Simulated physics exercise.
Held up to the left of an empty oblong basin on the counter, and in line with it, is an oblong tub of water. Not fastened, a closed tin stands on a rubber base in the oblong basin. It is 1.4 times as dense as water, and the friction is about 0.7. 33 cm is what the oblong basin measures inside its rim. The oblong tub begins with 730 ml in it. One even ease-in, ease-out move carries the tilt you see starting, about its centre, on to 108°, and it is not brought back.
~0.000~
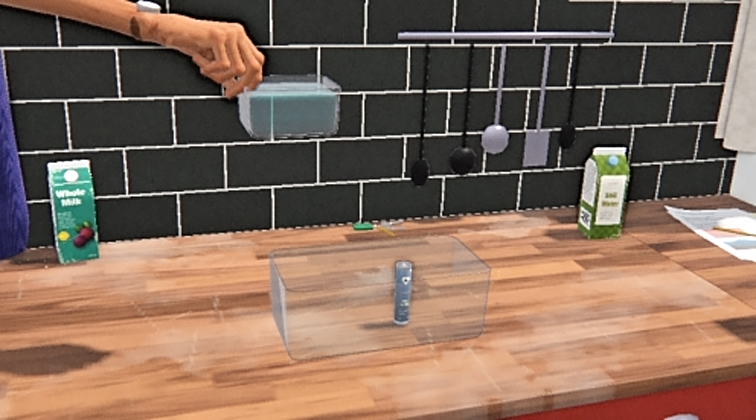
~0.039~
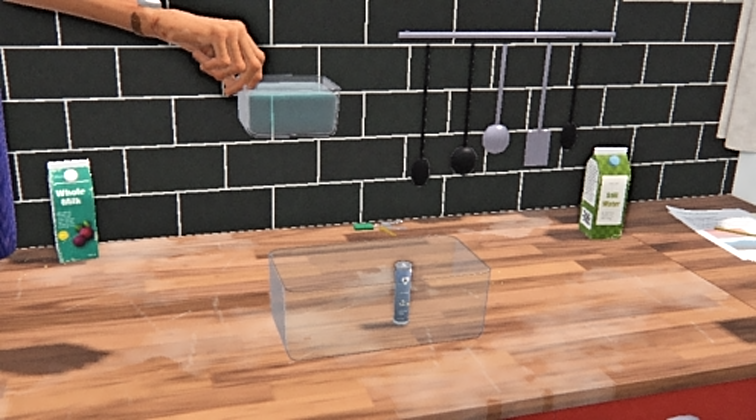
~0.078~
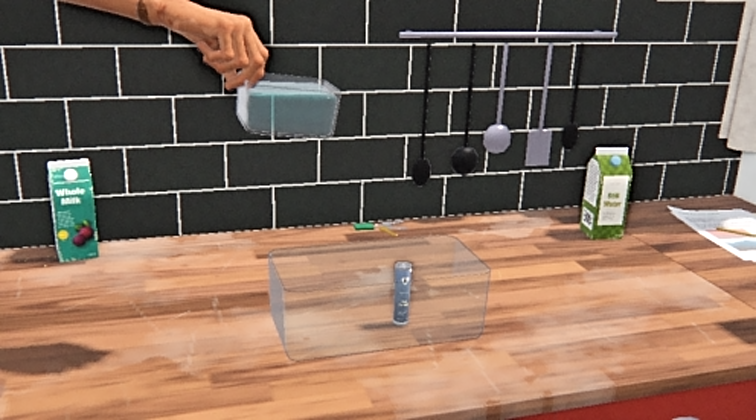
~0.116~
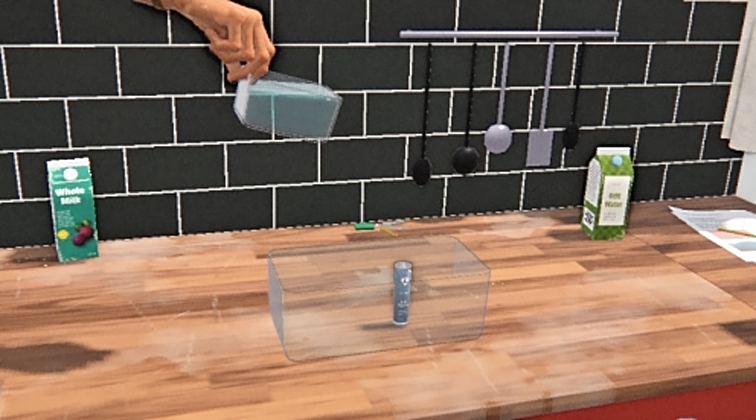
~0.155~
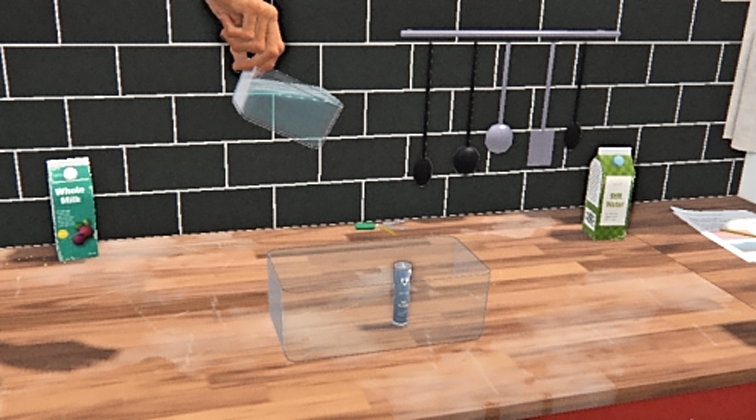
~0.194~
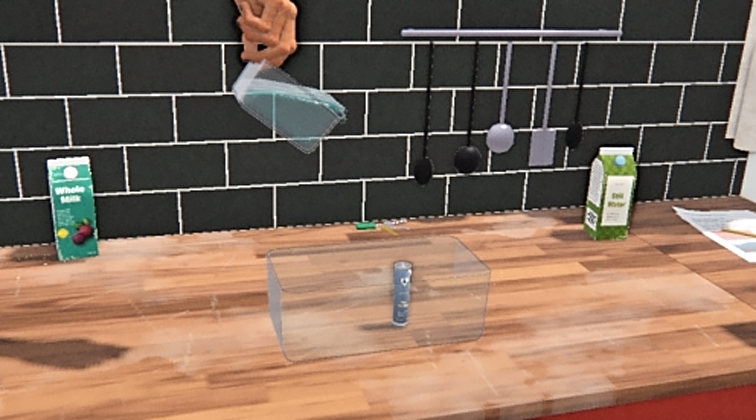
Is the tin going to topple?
Yes.
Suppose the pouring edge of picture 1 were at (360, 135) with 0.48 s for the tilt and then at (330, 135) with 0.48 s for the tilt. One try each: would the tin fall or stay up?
In the first try it comes down; in the second it remains standing.
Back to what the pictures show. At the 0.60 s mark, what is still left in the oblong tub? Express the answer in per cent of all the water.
Close to 2 percent of the whole amount.
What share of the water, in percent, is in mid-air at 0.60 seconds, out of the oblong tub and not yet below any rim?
Roughly 10 per cent.
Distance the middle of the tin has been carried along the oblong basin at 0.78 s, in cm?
1 cm, roughly.
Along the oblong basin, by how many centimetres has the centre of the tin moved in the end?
The tin's middle ends up about 6.0 cm along the basin.
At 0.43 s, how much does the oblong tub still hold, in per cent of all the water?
Still held: Roughly 14 % of the total.
By 0.43 s the tilt is 105° and 13 per cent is still to pour; the tin stands where it began.
By 0.60 s the tilt is 108° and 2 per cent is still to pour; the tin leans 5°.
By 0.78 s the tilt is 108° and 0 per cent is still to pour; the tin stands 1 cm from where it began.
By 0.98 s the tilt is 108° and 0 per cent is still to pour; the tin leans 19°.
At rest the tin lies on its side.
